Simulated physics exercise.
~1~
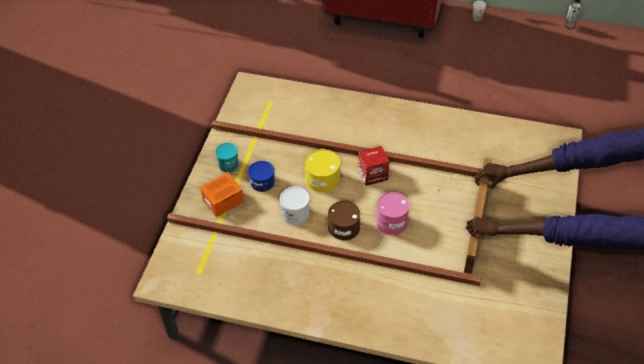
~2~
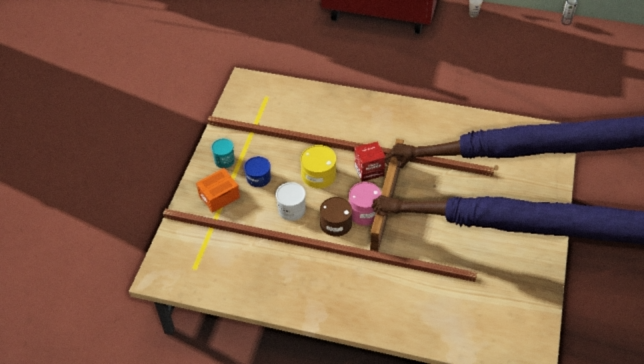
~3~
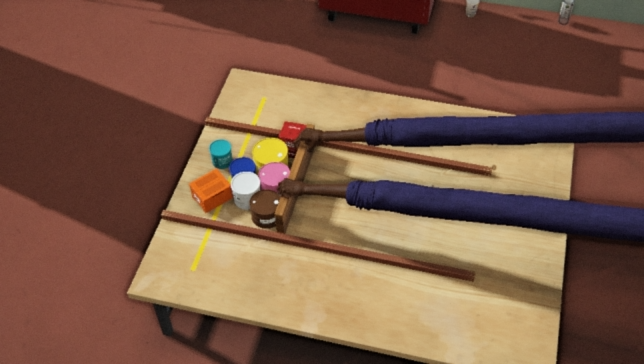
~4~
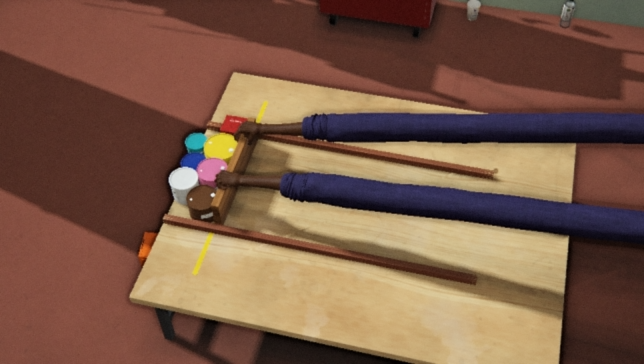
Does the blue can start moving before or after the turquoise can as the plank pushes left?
The blue can starts moving before the turquoise one. The turquoise can is still in its place when the blue one shifts left, and it moves only later in the push.
